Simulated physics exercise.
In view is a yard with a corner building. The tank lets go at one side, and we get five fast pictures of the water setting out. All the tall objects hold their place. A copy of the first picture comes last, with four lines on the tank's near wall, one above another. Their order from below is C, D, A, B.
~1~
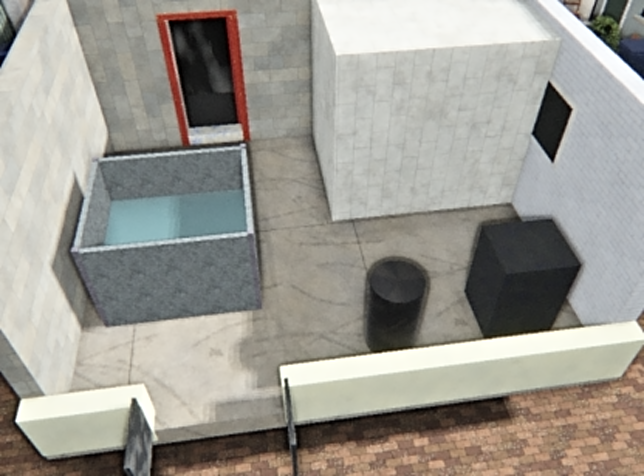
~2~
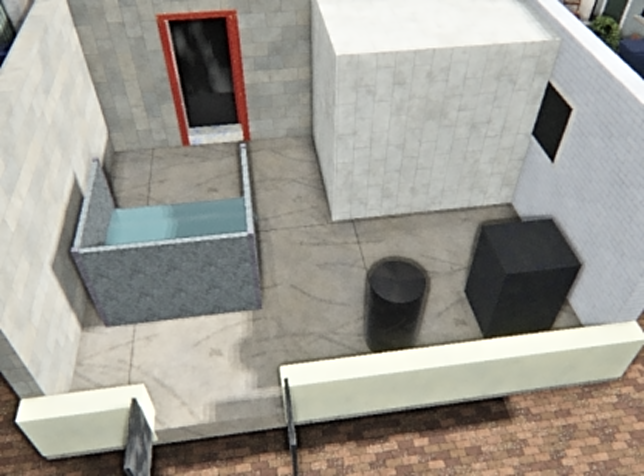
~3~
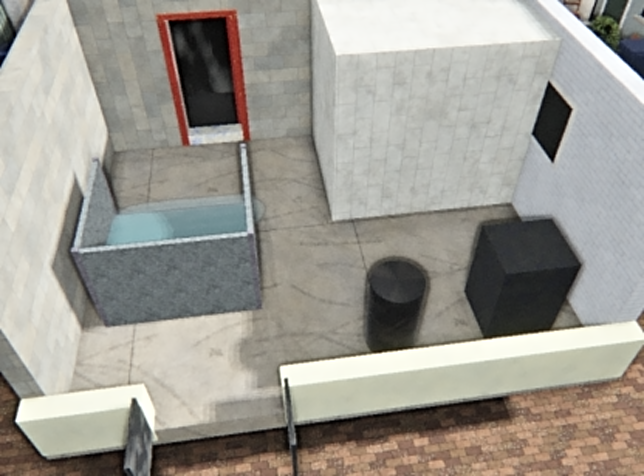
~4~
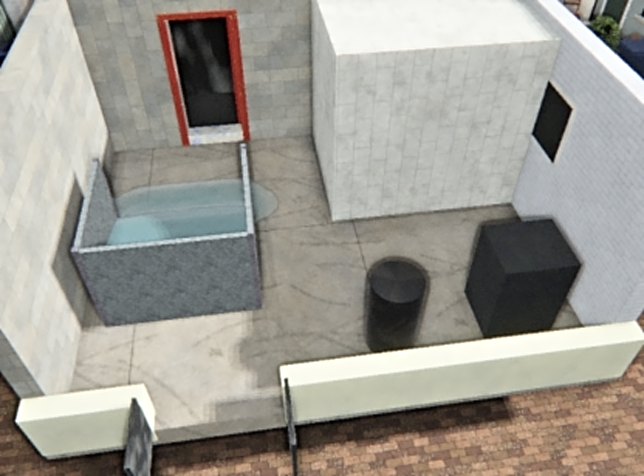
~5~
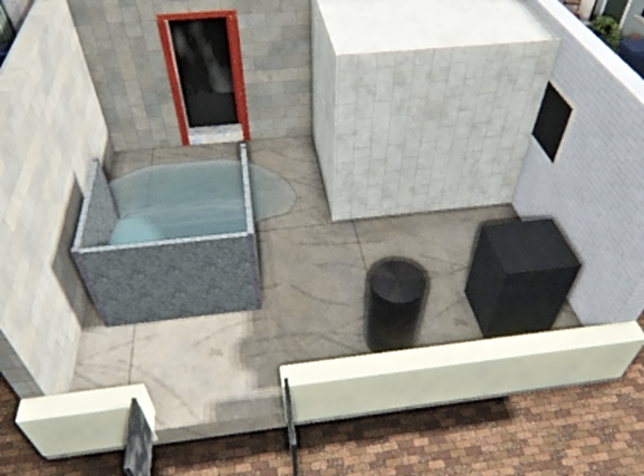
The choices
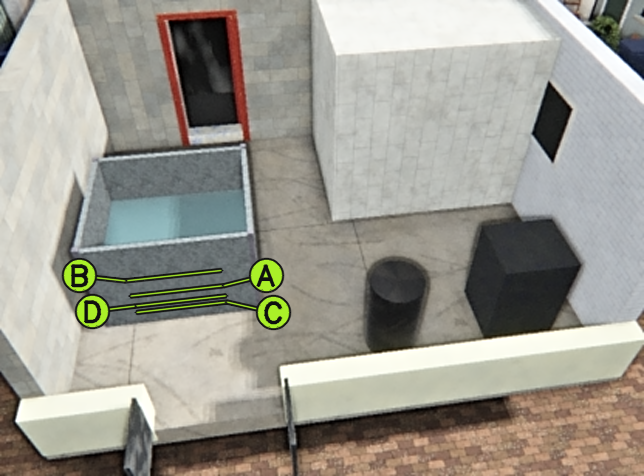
The video shows a walled yard with a stone tank of water below a red-framed doorway; the tank's back wall disappears, and water spreads out across the ground behind the tank and toward the right.
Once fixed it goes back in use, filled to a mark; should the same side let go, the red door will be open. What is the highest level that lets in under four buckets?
Go for D.
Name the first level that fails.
That is level A.
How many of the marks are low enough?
Two of them.
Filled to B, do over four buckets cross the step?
Yes, that goes wrong.
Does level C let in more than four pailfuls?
No, not at all.
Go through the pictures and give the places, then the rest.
Water in the tank at rest, its middle at (177, 232); foot of the red doorway at (217, 143); open gate at (212, 373).
Water covers 3 % of the ground, its front hidden from here.
Water covers 6 % of the ground, its front hidden from here.
Water covers 12 % of the ground and shows as far out as (262, 198).
Water covers 19 % of the ground and shows as far out as (270, 175).
On the marked copy, A at (177, 290); B at (173, 275); C at (182, 307); D at (180, 300); from the bottom up C, D, A, B.
For level A, about 10 bucketfuls get in.
For level B, dozens of bucketfuls pour in.
For level C, nothing gets over.
For level D, a bucket or two gets in.
